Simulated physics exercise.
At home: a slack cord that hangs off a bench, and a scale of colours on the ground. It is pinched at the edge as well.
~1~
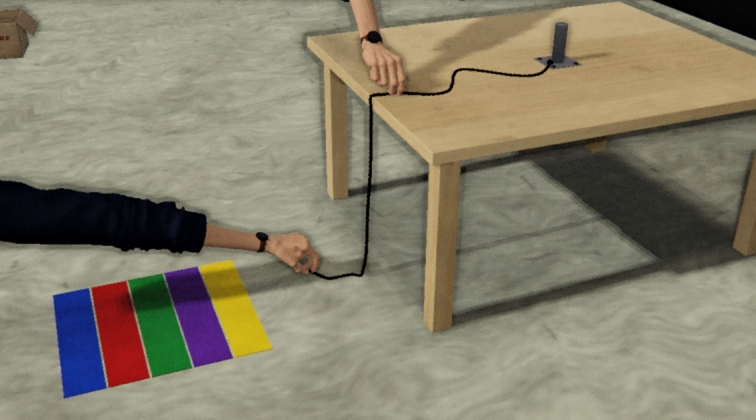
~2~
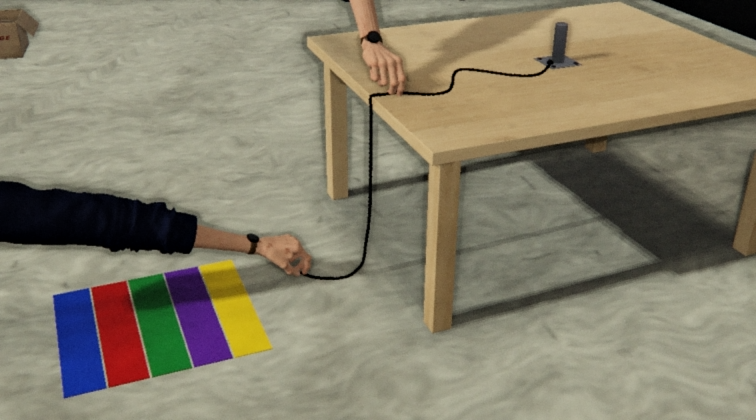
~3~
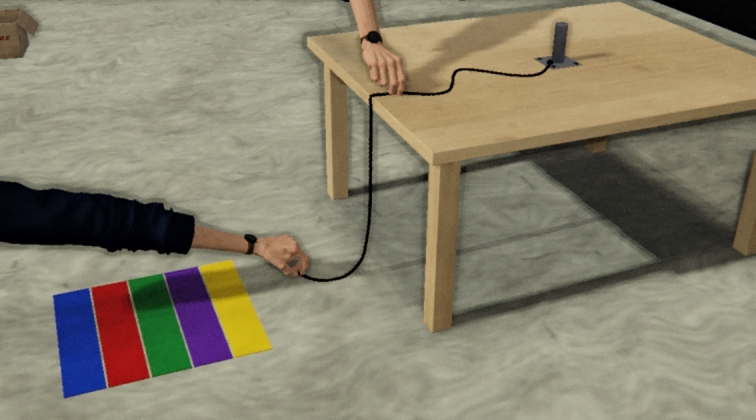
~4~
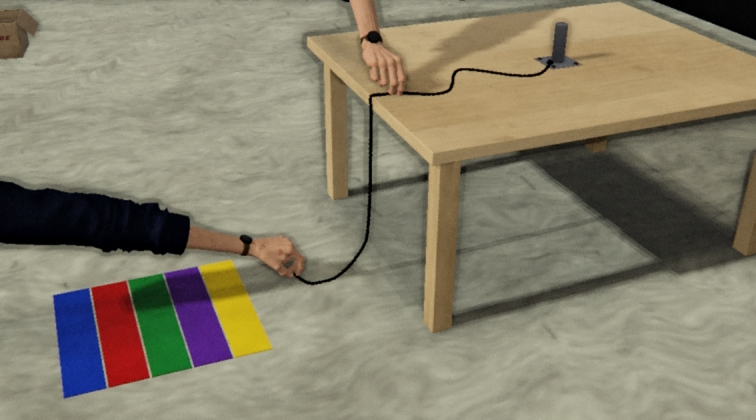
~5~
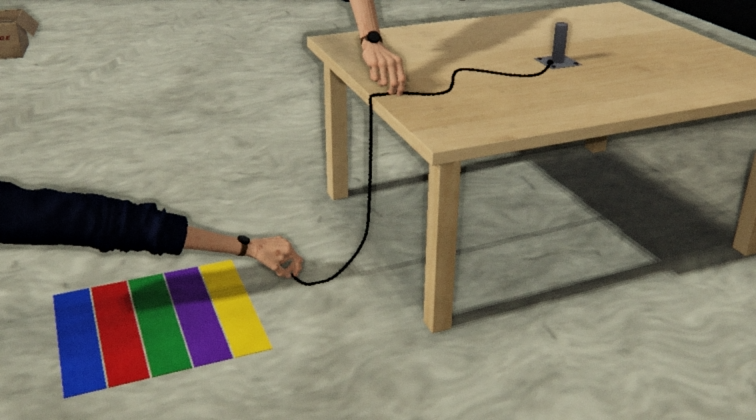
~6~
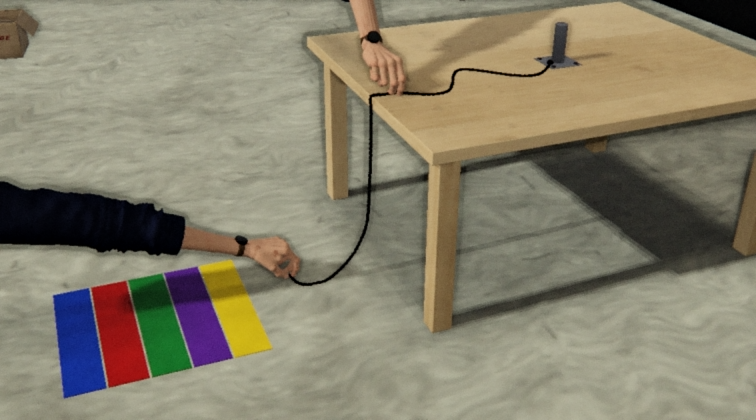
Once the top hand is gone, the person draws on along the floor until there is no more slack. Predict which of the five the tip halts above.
I expect it over the red strip.
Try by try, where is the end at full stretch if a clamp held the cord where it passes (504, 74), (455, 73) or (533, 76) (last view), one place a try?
Roughly (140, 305), (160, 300) and (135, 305), in that order.
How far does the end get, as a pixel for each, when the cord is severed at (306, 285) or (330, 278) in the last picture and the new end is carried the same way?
Roughly at (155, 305) the first time and at (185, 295) the second.
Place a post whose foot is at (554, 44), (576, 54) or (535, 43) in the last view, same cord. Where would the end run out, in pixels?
Near (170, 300), (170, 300) and (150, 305).
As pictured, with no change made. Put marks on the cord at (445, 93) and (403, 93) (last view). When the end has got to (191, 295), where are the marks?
Near (383, 90) and (361, 119).
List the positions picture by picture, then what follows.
The first picture shows end (309, 270); yellow (246, 335); purple (207, 344); green (167, 353); red (125, 362); blue (82, 372).
The second picture shows end (301, 272); cord through (540, 74) (463, 70) (441, 94) (371, 114) (370, 191) (363, 262).
The third picture shows end (298, 273).
The fourth picture shows end (294, 274); cord through (540, 74) (463, 70) (441, 94) (371, 114) (370, 191) (354, 260).
The fifth picture shows end (292, 274).
The sixth picture shows end (289, 275); cord through (540, 74) (463, 70) (441, 94) (371, 114) (369, 191) (349, 260).
Soon after, end near (191, 295); over purple.
Then, end near (146, 305); over green.
At full stretch, end near (120, 310); over red. It gets as far as the red strip.
